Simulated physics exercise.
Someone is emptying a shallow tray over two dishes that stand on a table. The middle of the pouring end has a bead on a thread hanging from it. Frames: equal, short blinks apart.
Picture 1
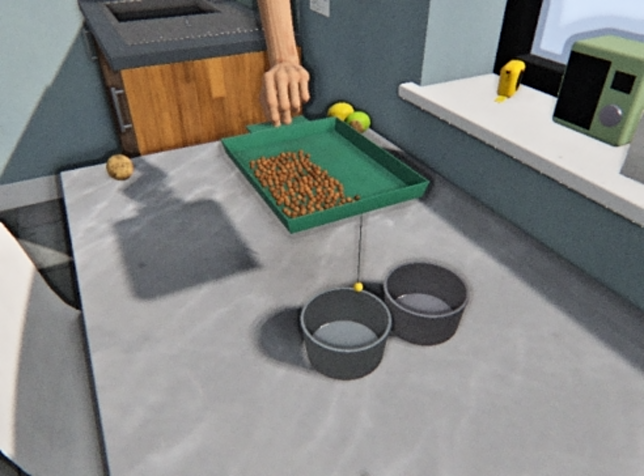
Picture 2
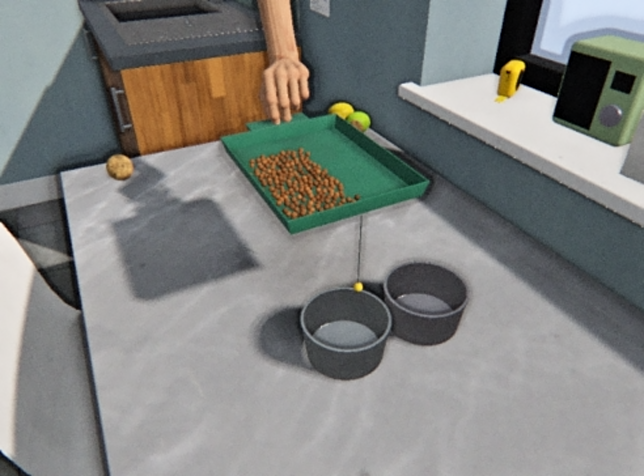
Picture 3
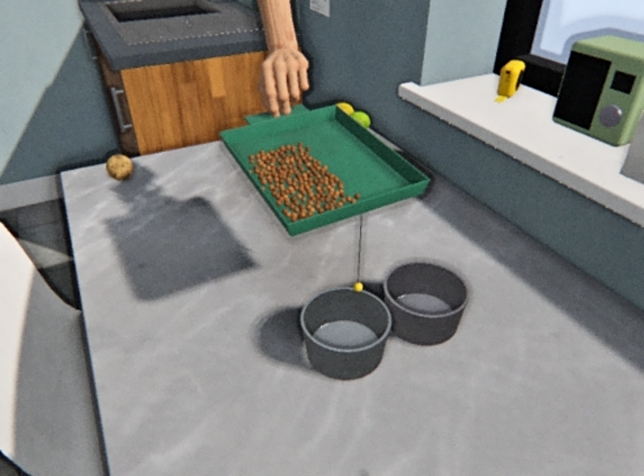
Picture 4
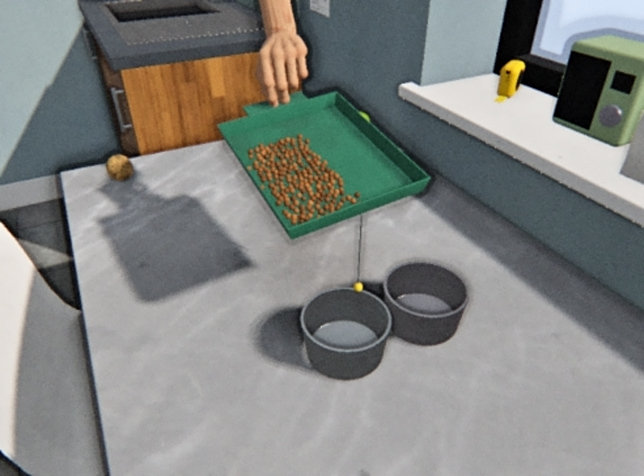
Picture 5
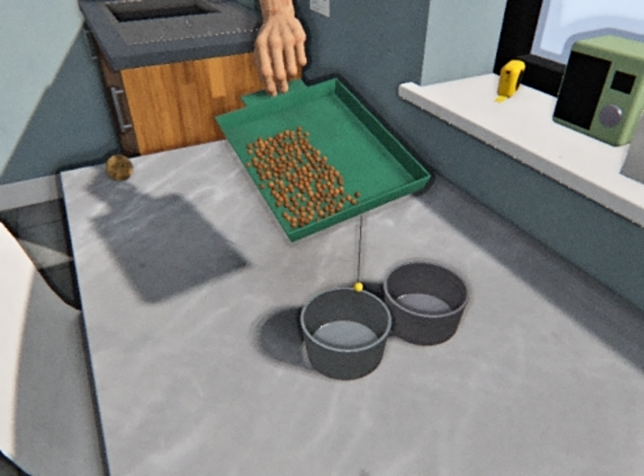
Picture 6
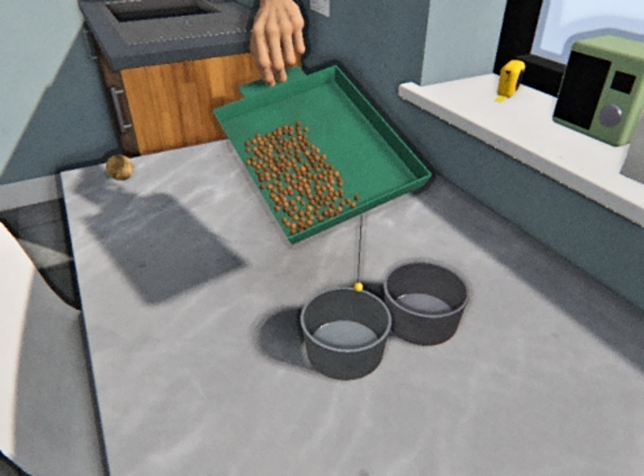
A green tray of small brown balls, with a hand at its far end, rose at the back and tilted toward its near left corner above two dark dishes that stayed still on the table.
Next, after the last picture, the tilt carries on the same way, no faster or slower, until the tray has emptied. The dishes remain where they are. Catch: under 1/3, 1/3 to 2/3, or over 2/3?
In the end the catch comes to beneath one third of the load.
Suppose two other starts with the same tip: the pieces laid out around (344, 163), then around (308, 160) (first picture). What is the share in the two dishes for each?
First case around 20 %, second case around 20 %.
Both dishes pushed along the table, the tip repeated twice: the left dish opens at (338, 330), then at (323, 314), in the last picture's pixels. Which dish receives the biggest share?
On the first try it would be the one to the left, on the second the one to the left.
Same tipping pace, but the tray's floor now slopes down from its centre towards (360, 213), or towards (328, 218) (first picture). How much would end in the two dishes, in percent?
Well, 70 percent for one and then 40 percent for the other.
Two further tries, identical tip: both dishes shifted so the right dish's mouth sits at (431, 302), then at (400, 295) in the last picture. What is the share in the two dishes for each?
Around 20 and around 100 per cent, in that order.
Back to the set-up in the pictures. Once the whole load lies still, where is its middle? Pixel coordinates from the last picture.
Around (299, 365).
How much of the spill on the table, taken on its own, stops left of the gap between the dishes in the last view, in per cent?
Around 90 percent of the pieces.
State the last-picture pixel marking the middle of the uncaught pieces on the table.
Close to (274, 365).
Soon after the last picture, tray tipped steeply; nearly all on the tray; a stray few outside both; a stray few in the air.
A little later, tray tipped past a quarter turn; a small part on the tray; about a quarter in the left dish; about half outside both; a small part in the air.
Later still, tray tipped past a quarter turn; about a quarter in the left dish; most outside both.
At rest, tray tipped past a quarter turn; about a quarter in the left dish; none in the right dish; most outside both.
